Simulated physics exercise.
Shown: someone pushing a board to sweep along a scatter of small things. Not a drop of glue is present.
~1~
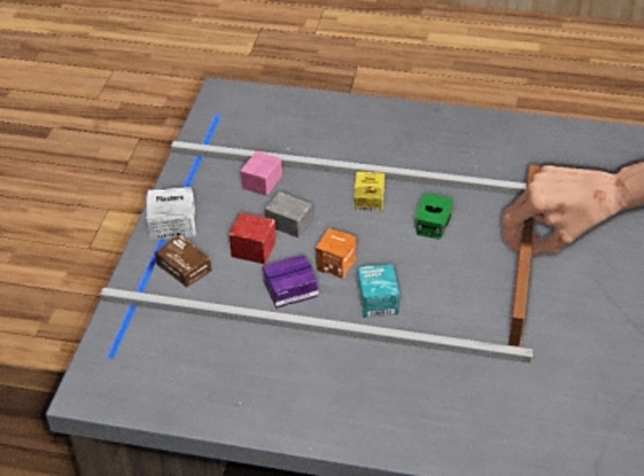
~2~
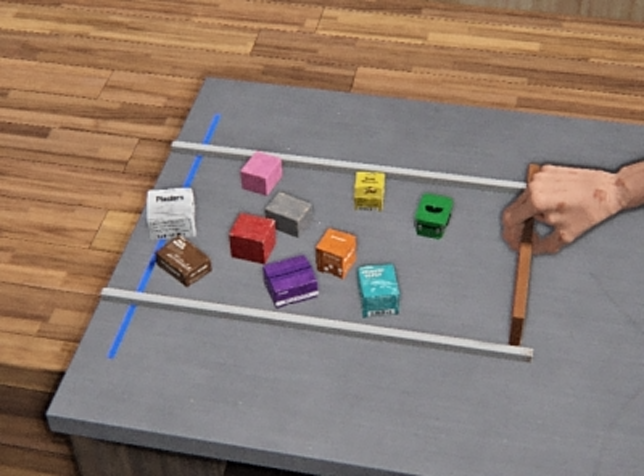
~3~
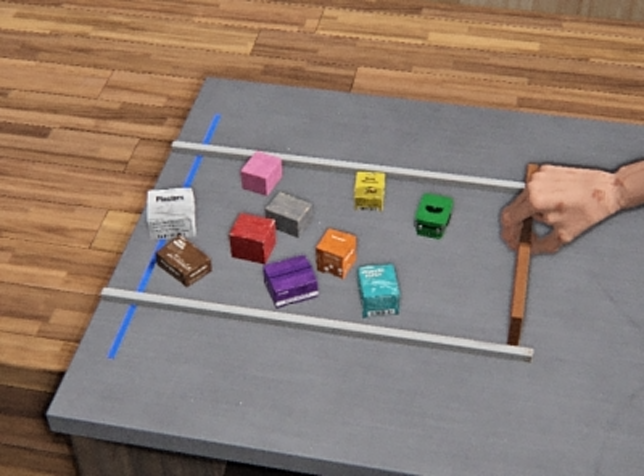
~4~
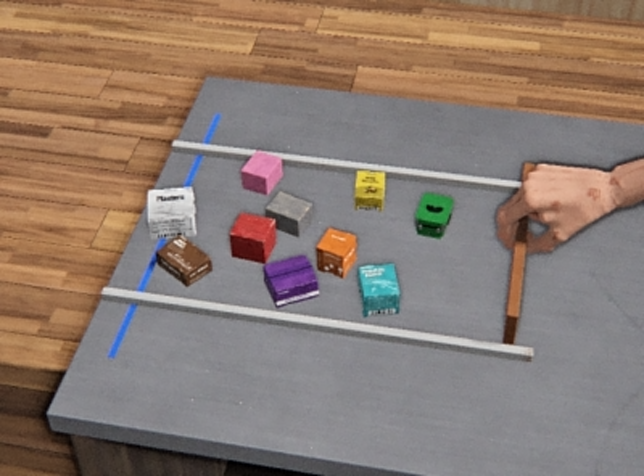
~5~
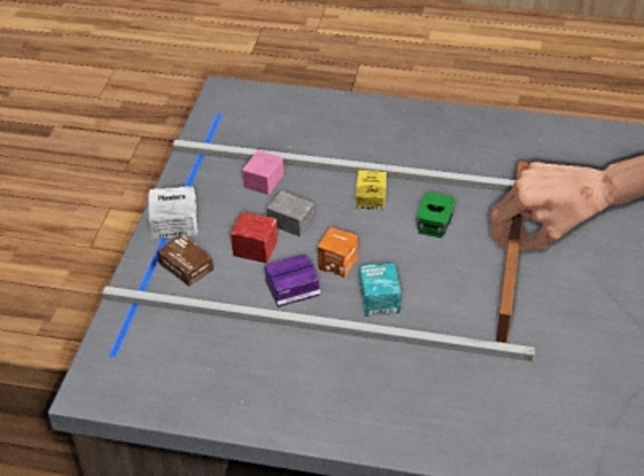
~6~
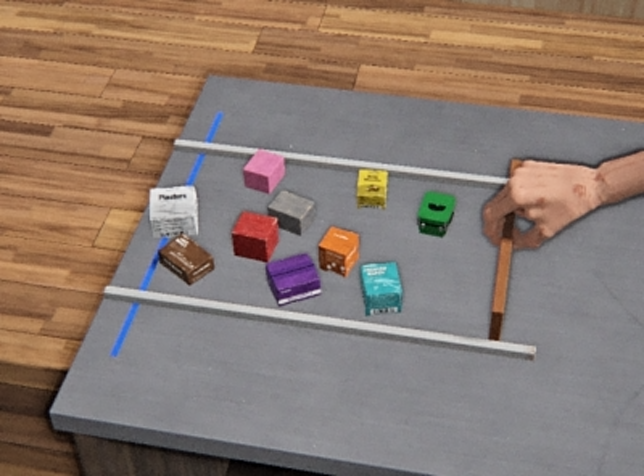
A grey tabletop beside a wooden plank surface is seen from above at an angle, with two pale rails crossing it and a blue tape line at left. Between the rails sit white and brown boxes near the tape, then pink, grey, red, purple, orange, yellow, turquoise and green ones. At right, a hand slides a brown board slightly leftward, touching none of them, while the view barely shifts.
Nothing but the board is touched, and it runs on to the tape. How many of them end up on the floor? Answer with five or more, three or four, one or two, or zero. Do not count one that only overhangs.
The count that falls is five or more.
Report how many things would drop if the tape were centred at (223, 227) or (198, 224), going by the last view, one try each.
The counts would come to 2 and 2.
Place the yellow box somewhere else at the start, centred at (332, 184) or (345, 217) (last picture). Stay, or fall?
Results in order - still up; down.
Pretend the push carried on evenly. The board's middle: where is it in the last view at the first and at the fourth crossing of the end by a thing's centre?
At (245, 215) for the first, at (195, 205) for the fourth.
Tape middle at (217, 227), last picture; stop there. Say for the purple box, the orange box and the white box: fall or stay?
First the purple box, which stays on top, then the orange box, which stays on top, and the white box, which leaves the top.
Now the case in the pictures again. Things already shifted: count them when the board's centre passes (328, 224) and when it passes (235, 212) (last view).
By then 6, and later 10.
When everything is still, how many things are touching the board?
That makes 4.
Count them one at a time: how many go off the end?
Total count: 6.
Soon after, none off yet; white box at rest near (174, 212); brown box at rest near (186, 259); pink block at rest near (264, 172).
Then, none off yet; white box at rest near (174, 212); brown box moved about its own width near (158, 256); pink block moved about its own width near (243, 168).
At rest, the number that fall off is five or more; fallen, purple box, grey block, red block, pink block, brown box and white box.
